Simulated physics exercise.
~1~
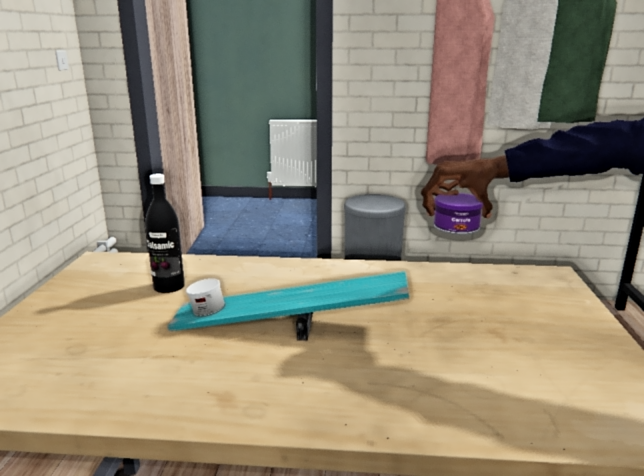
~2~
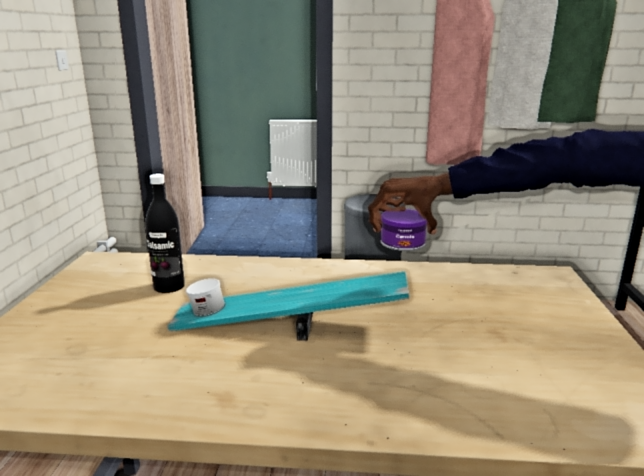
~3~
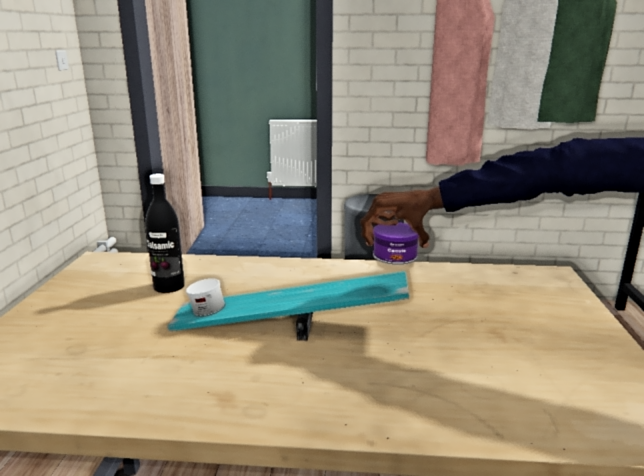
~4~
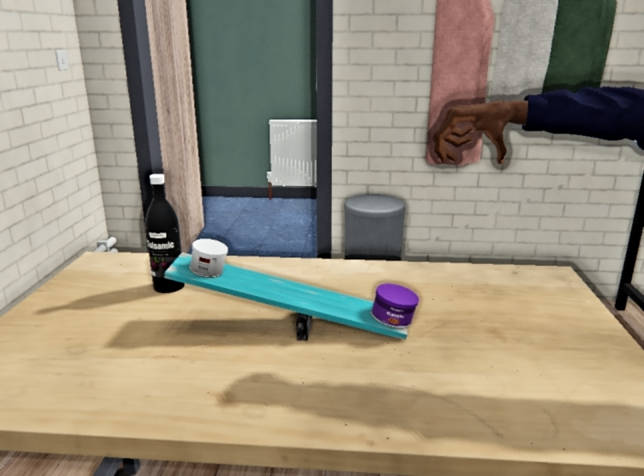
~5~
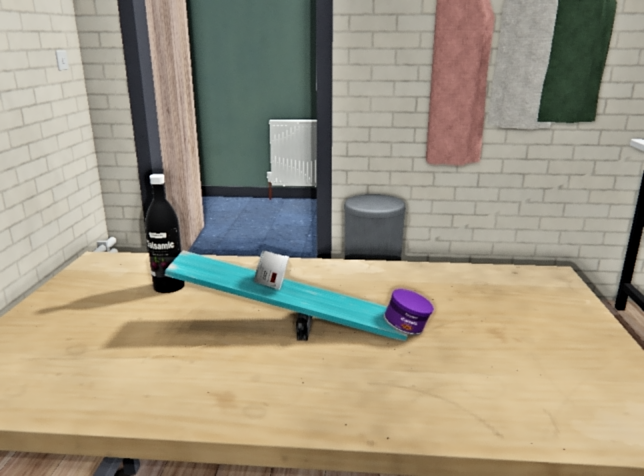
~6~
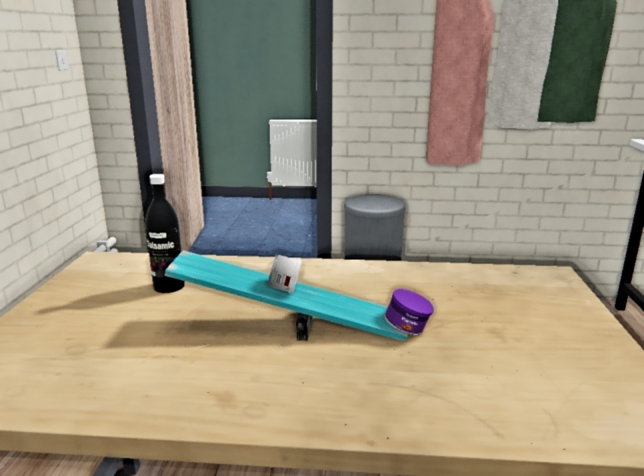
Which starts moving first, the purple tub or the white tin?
The purple tub starts moving first, carried left by the hand while the white tin stays still. The tin only moves once the tub has been released and the plank tips.
On a wooden table, a hand releasing a purple tub onto a turquoise plank, which tips right, leaving a white tin toppled.
